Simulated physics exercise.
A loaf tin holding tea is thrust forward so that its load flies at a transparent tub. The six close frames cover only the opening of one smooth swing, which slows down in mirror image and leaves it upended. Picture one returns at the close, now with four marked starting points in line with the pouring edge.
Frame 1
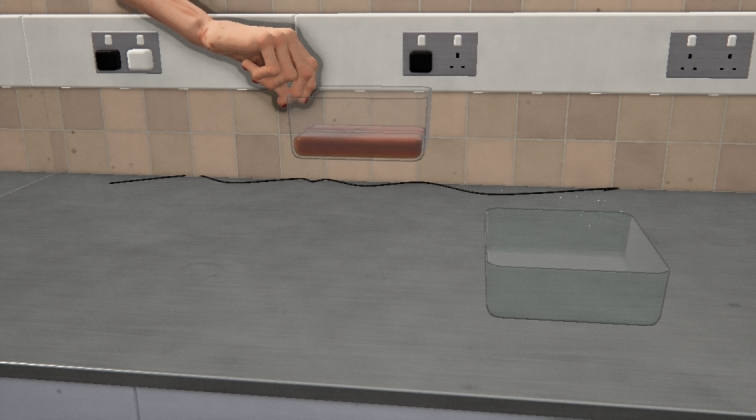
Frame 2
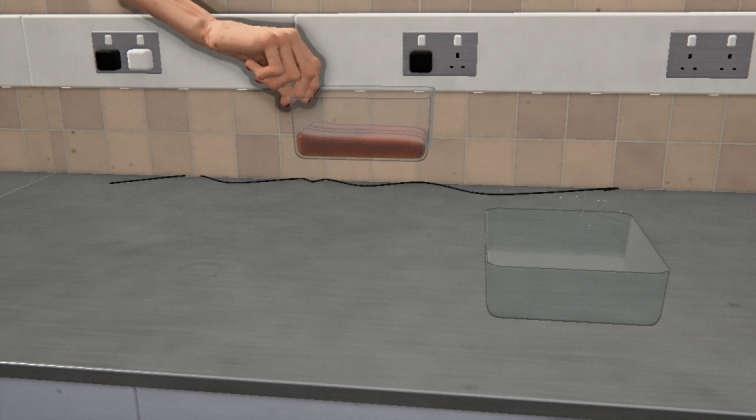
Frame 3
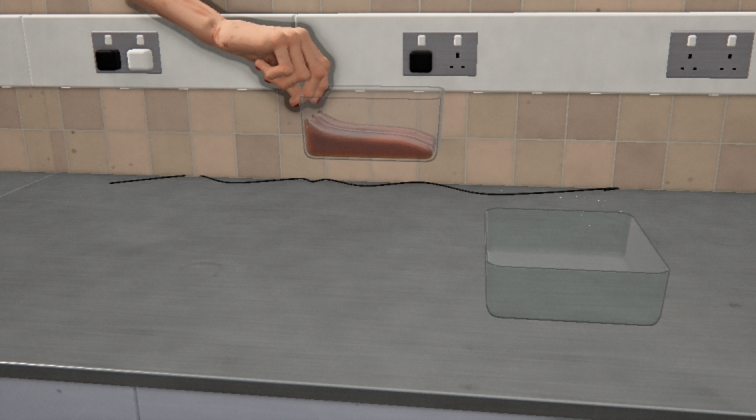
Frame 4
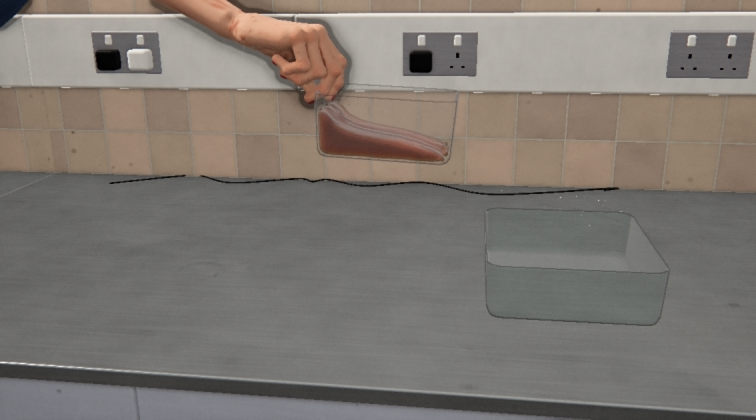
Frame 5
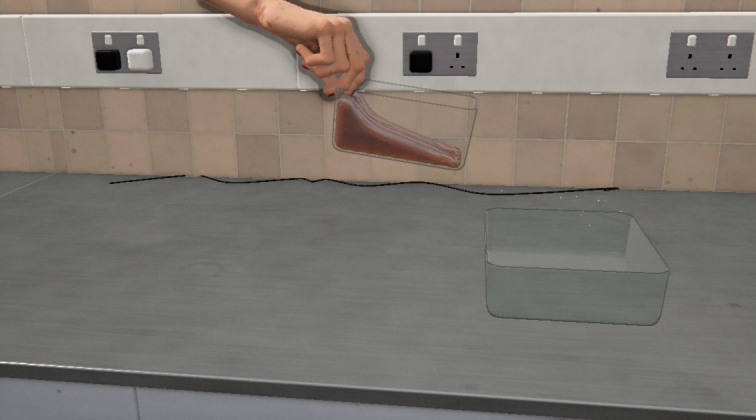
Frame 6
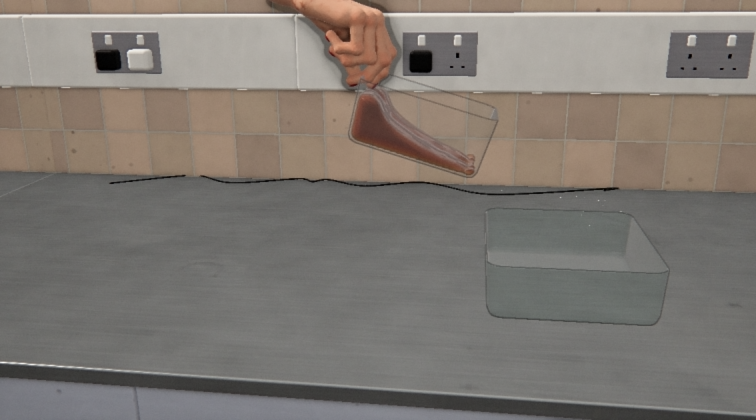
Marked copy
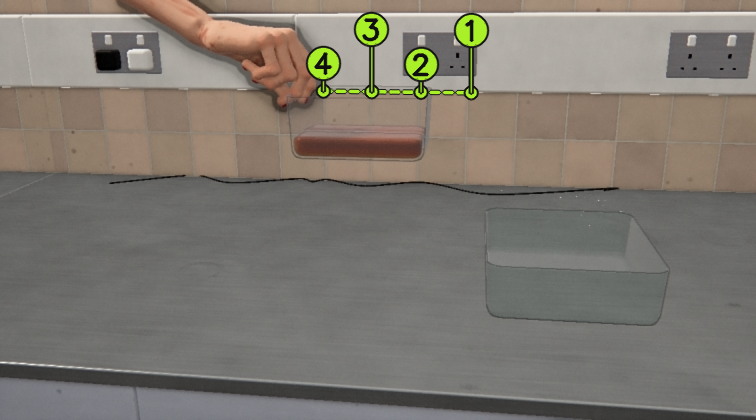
A hand moves a clear container of reddish-brown liquid right, then tilts it toward a transparent tub.
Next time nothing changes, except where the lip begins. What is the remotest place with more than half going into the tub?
3 is the one.
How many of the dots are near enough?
Three.
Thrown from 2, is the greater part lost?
No, not at all.
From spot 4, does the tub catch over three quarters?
No, less.
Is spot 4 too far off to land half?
Yes, that goes wrong.
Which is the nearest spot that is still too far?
4 it is.
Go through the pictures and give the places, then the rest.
Upright, lip at (427, 92); tub from (486, 314) to (660, 323); nothing has left yet.
Upright, lip at (431, 92); nothing has left yet.
Upright, lip at (440, 92); nothing has left yet.
Tipped about 3°, lip at (456, 96); nothing has left yet.
Tipped about 8°, lip at (475, 102); nothing has left yet.
Tipped about 16°, lip at (496, 113); nothing has left yet.
On the marked copy, 1 at (471, 92); 2 at (421, 92); 3 at (371, 91); 4 at (323, 91).
If 1 is chosen, about 66 % lands in the tub, 2 % falls short and 32 % goes beside or beyond.
If 2 is chosen, about 78 % lands in the tub, 5 % falls short and 16 % goes beside or beyond.
If 3 is chosen, about 73 % lands in the tub, 18 % falls short and 9 % goes beside or beyond.
If 4 is chosen, about 33 % lands in the tub, 61 % falls short and 6 % goes beside or beyond.
